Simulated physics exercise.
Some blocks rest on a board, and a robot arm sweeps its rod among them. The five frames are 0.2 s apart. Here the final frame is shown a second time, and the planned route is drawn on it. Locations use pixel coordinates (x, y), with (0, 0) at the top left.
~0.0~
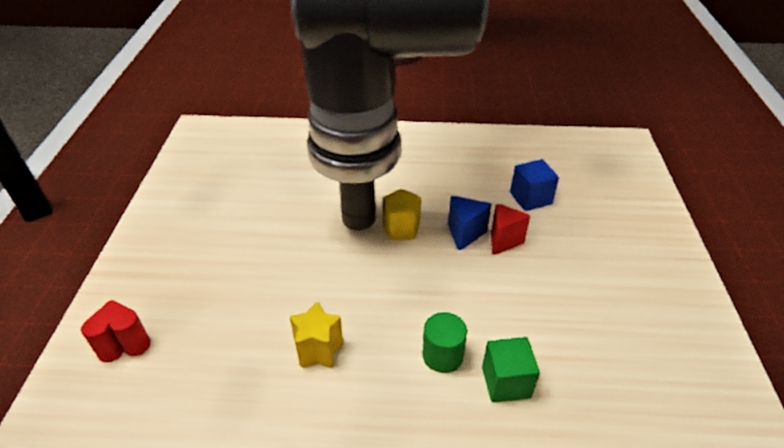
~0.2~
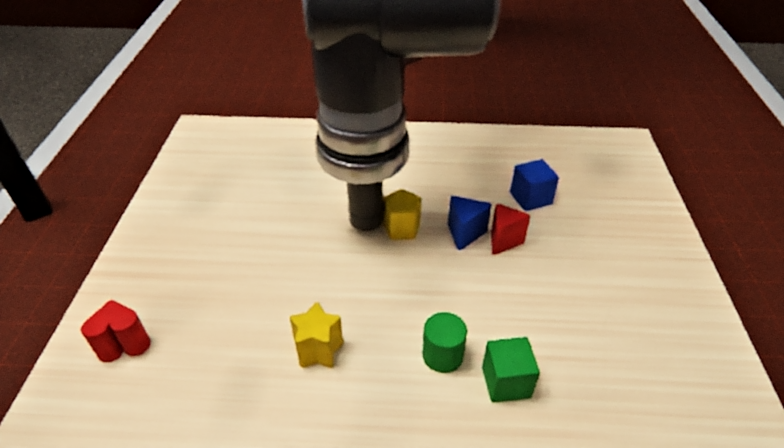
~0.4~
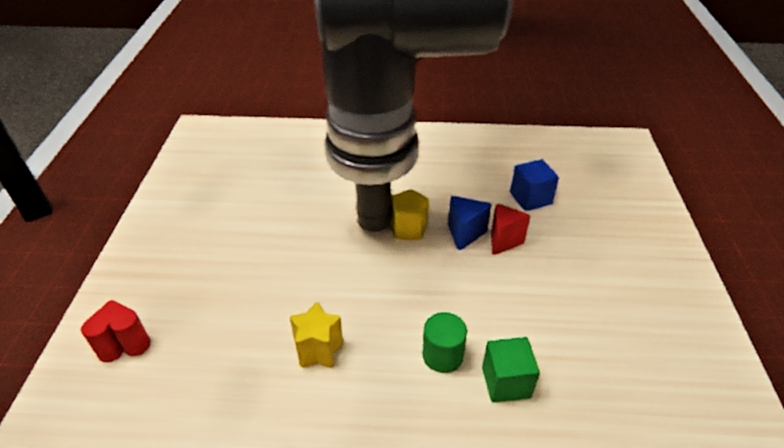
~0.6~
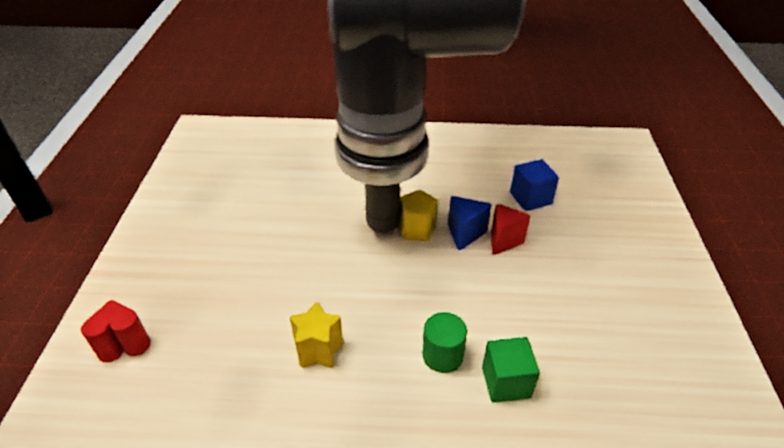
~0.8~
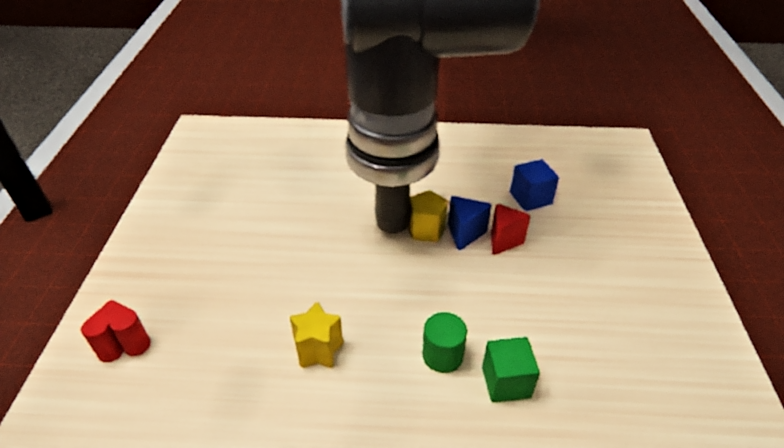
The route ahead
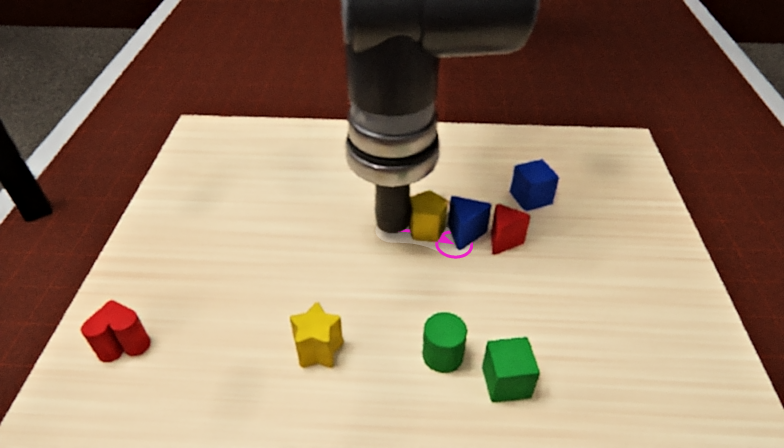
In this clip, a robot arm above a board of colored blocks moves its rod right to the yellow pentagon and pushes it a short way right, up beside the blue triangular block, while the other blocks stay still.
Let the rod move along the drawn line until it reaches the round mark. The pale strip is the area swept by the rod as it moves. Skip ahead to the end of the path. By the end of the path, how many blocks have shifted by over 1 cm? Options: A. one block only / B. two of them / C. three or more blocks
C
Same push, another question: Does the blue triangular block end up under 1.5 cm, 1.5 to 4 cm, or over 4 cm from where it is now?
It travels more than 4 cm.
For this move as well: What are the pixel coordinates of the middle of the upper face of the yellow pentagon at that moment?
I'd say the yellow pentagon ends with its top centre at (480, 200).
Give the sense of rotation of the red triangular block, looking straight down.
Clockwise from above.
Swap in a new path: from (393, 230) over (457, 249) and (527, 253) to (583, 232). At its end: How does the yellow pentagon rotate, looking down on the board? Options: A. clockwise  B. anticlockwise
B
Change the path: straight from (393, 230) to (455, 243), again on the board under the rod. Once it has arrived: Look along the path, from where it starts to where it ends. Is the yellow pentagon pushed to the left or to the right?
The answer is left: Facing from the path's start to its end, that's where the yellow pentagon shifts.
The line goes from (393, 230) by way of (414, 231) and (435, 236) to (454, 244).
On the path given first. Halfway along, rod (426, 225); yellow pentagon (459, 198); blue triangular block (490, 204), turned 25° clockwise; red triangular block (521, 218), turned 35° clockwise.
At the end, rod (455, 236); yellow pentagon (480, 200), turned 25° anticlockwise; blue triangular block (511, 201); red triangular block (525, 218), turned 50° clockwise.
